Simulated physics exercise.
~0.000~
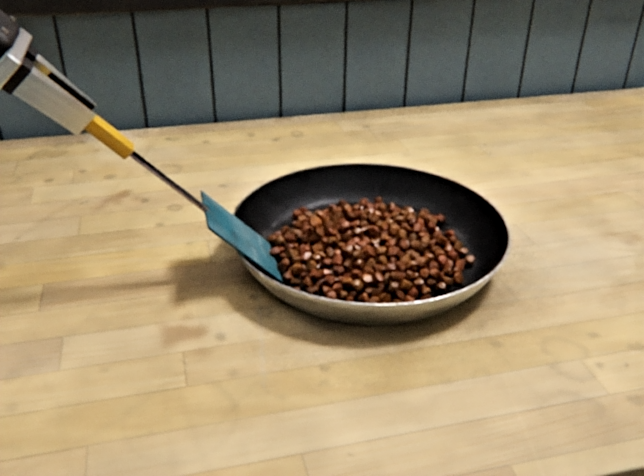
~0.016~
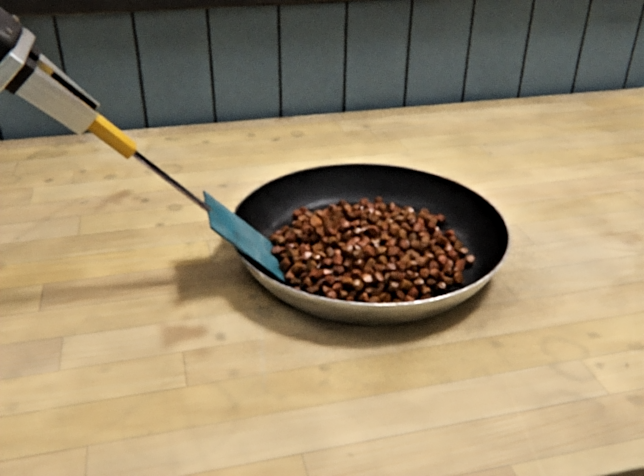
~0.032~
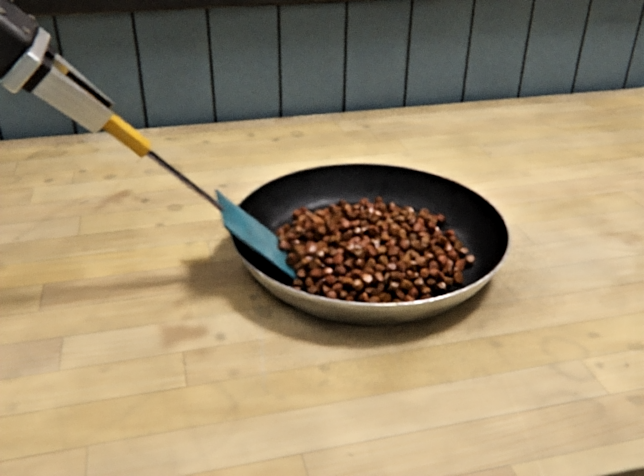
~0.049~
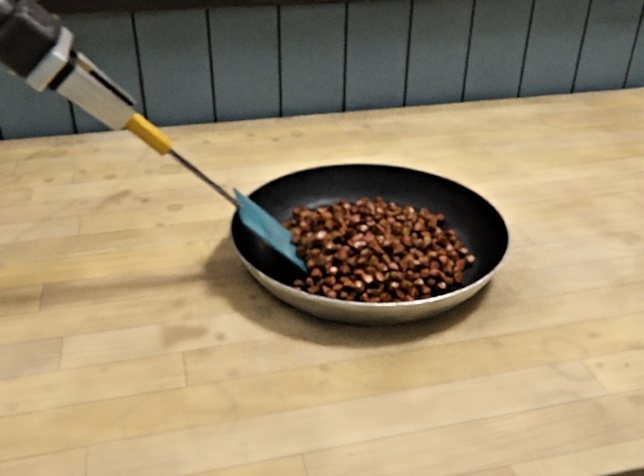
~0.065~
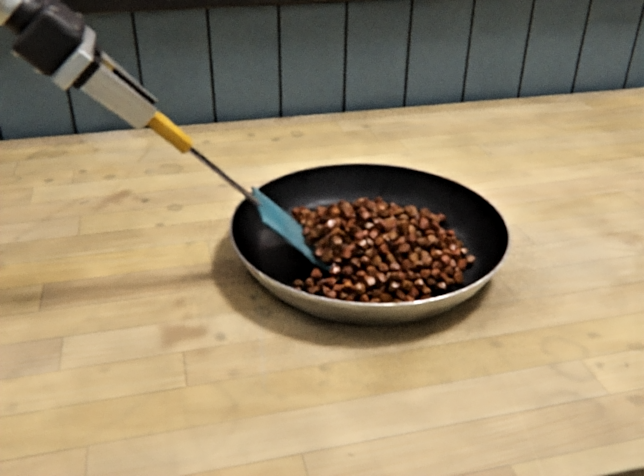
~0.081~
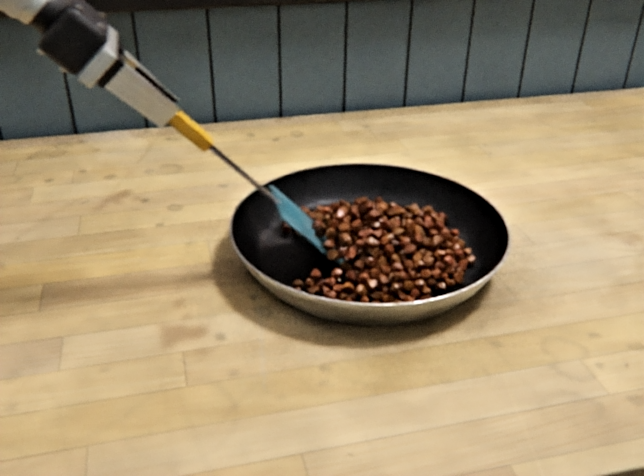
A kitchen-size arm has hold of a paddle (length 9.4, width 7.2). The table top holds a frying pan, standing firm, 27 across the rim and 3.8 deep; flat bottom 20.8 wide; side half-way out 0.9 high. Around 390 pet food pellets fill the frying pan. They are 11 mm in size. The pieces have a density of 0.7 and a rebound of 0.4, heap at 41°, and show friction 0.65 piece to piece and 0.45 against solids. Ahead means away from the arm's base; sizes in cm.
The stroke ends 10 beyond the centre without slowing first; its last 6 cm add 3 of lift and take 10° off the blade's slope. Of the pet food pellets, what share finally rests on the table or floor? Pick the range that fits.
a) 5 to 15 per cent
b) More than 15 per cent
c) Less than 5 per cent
b.
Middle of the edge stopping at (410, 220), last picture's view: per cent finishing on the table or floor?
My guess is roughly 5 percent.
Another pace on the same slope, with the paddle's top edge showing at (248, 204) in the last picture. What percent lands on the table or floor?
That share would be about 10 percent.
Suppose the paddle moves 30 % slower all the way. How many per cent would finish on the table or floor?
It would be near 15 per cent.
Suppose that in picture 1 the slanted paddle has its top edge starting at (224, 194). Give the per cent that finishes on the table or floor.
Near 20 in a hundred.
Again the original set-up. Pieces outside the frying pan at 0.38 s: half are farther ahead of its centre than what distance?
Distance ahead of centre: Approx. 22 cm.
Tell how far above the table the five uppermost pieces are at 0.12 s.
I'd put them at about 6 centimetres above the table.
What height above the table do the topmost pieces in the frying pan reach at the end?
It reaches roughly 4.0 cm.
After 0.12 s, sloping 47°, highest piece 8 above the table; 393 in the frying pan.
After 0.16 s, sloping 44°, highest piece 8 above the table; 393 in the frying pan.
After 0.38 s, sloping 37°, highest piece 9 above the table; 304 in the frying pan, 79 on the table or floor, 10 on the blade or in flight.
After 1.43 s, sloping 37°, highest piece 4 above the table; 304 in the frying pan, 89 on the table or floor.
At rest, 304 in the frying pan, 89 on the table or floor. That is 23 % on the table or floor.
